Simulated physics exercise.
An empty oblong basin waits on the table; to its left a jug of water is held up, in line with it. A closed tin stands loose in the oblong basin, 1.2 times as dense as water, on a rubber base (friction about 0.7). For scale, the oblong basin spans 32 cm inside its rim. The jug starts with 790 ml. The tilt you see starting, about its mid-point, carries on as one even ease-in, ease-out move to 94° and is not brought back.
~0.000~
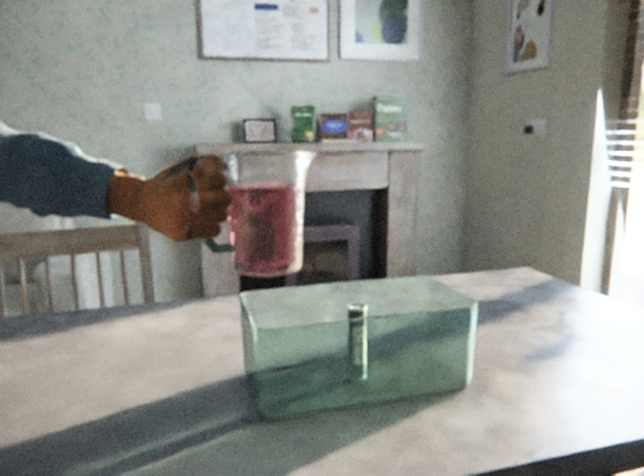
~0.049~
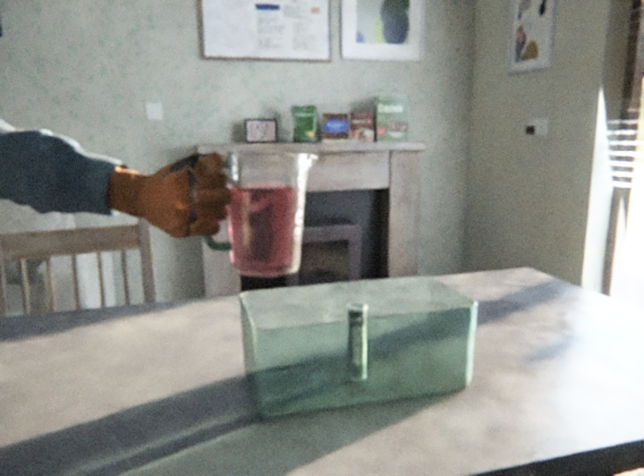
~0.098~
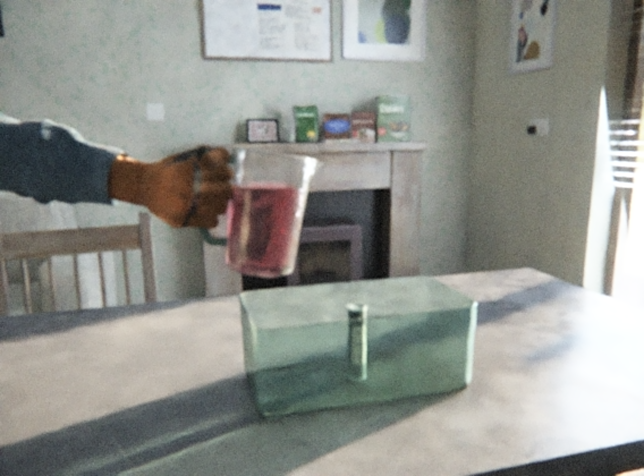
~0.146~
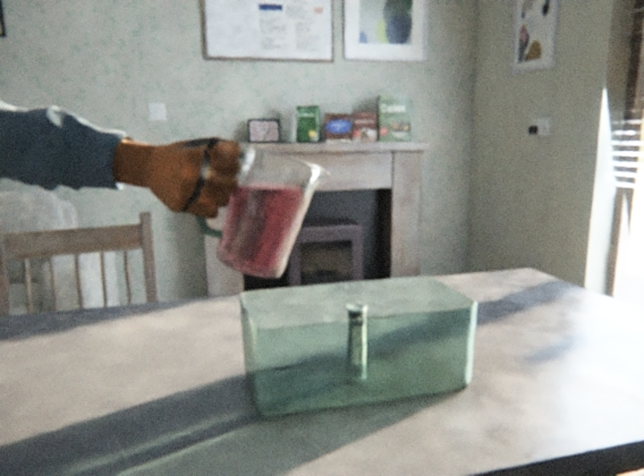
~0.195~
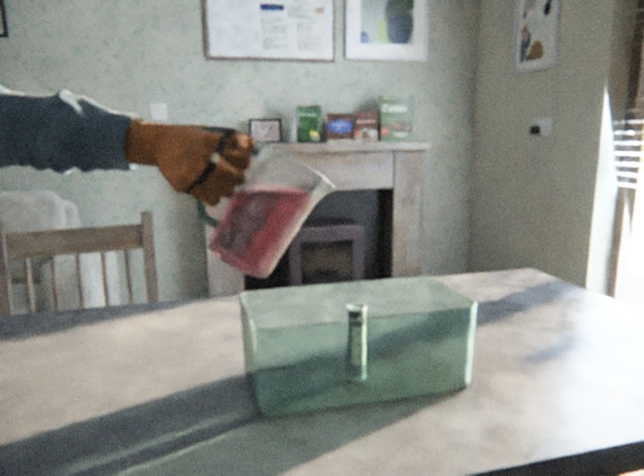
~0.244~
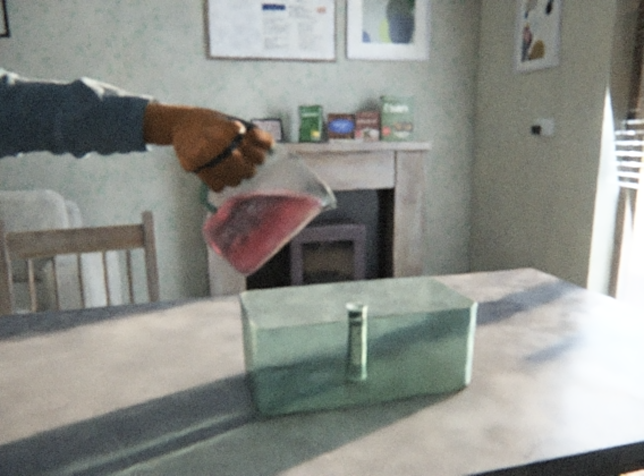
At the start, a hand holds a clear jug of pink liquid upright, above and to the left of an oblong greenish basin on a table, with a small tin standing inside it. The hand then tilts the jug to the right, slowly at first and then further, until it leans steeply.
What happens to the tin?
The tin remains upright.
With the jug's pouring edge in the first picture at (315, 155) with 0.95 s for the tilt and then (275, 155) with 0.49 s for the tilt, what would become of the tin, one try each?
First it remains upright; then it goes over.
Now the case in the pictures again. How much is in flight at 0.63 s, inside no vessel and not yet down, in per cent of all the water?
Near 20 in a hundred.
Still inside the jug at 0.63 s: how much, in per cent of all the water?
Near 38 in a hundred.
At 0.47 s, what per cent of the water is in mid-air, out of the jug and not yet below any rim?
Some 20 per cent.
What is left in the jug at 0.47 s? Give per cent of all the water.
Near 70 in a hundred.
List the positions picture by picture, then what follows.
Tilt 0°; pouring edge (315, 153); surface from (228, 187) to (299, 184); the oblong basin's rim runs from (246, 311) to (452, 290); the tin's top is at (357, 309), in the first frame.
Tilt 2°; pouring edge (317, 156); surface from (229, 187) to (300, 185), in the second frame.
Tilt 9°; pouring edge (323, 162); surface from (232, 185) to (303, 187), in the third frame.
Tilt 19°; pouring edge (330, 174); surface from (233, 194) to (308, 188), in the fourth frame.
Tilt 32°; pouring edge (335, 189); surface from (226, 208) to (315, 192), in the fifth frame.
Tilt 47°; pouring edge (338, 207); surface from (213, 215) to (325, 199), in the sixth frame.
After 0.47 s the tilt is 94° and 71 per cent is still to pour; the tin stands where it began.
After 0.63 s the tilt is 94° and 38 per cent is still to pour; the tin stands where it began.
After 0.80 s the tilt is 94° and 17 per cent is still to pour; the tin stands where it began.
After 0.99 s the tilt is 94° and 7 per cent is still to pour; the tin stands where it began.
In the end the tin stands where it began.
